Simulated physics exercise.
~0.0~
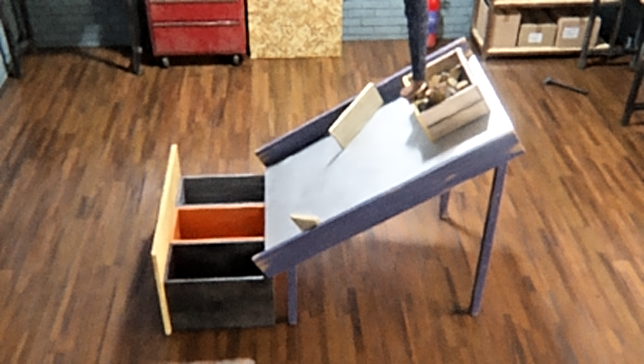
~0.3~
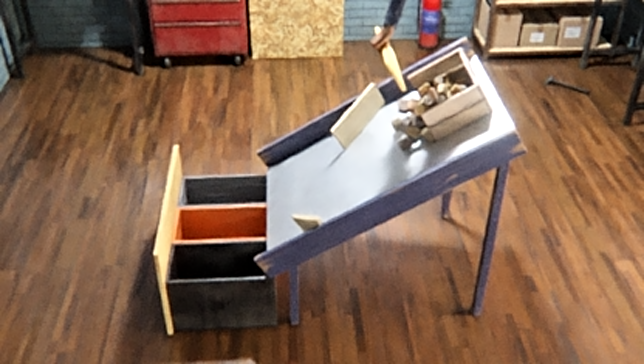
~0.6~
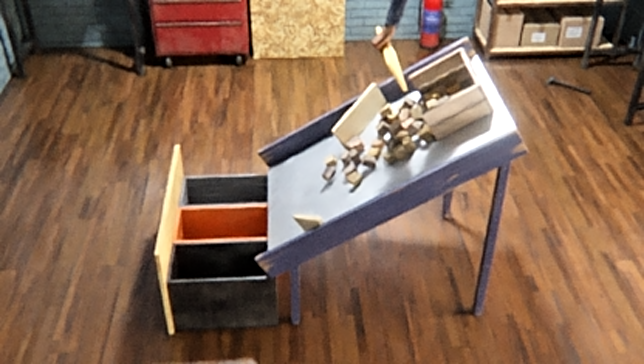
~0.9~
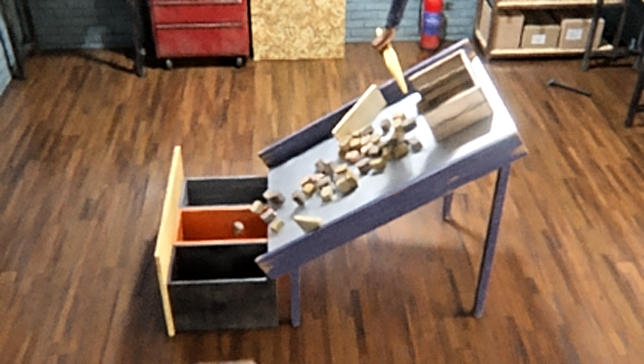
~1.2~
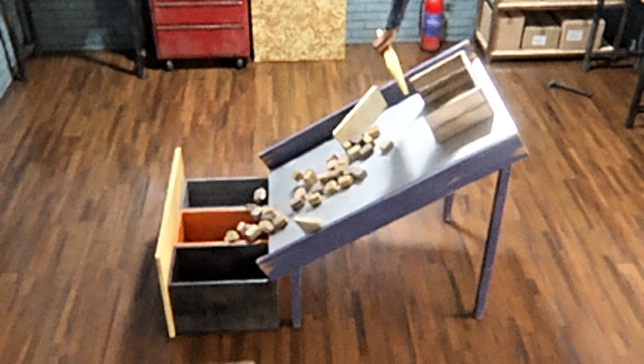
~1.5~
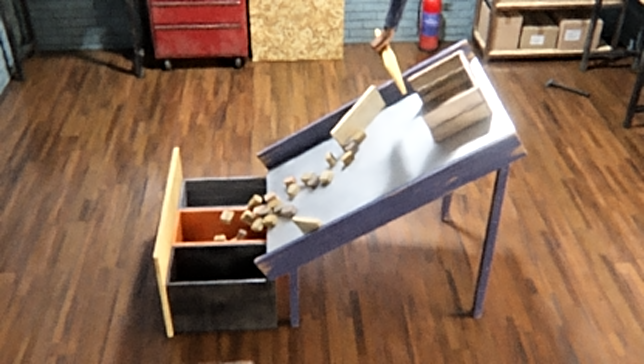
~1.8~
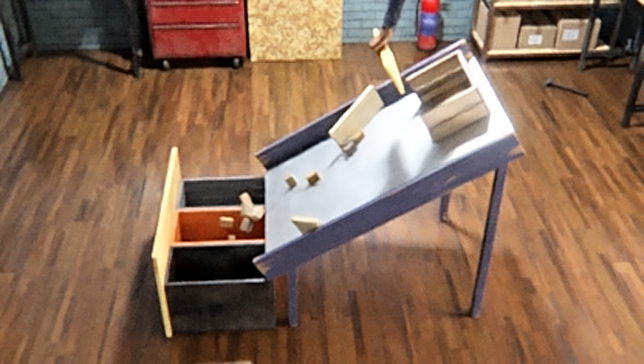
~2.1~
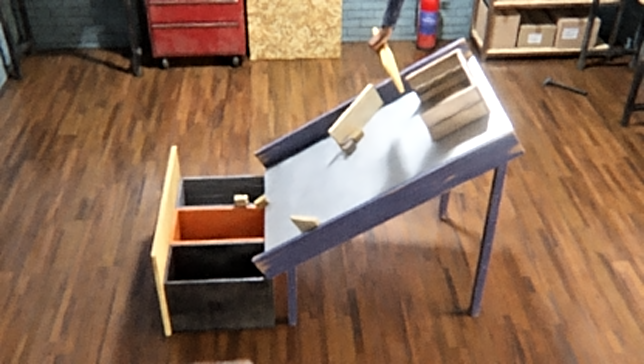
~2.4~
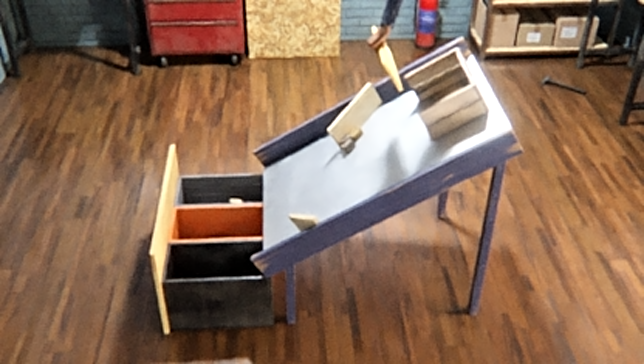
Wooden blocks tumble down a sloped table past angled boards, mostly into an orange compartment.
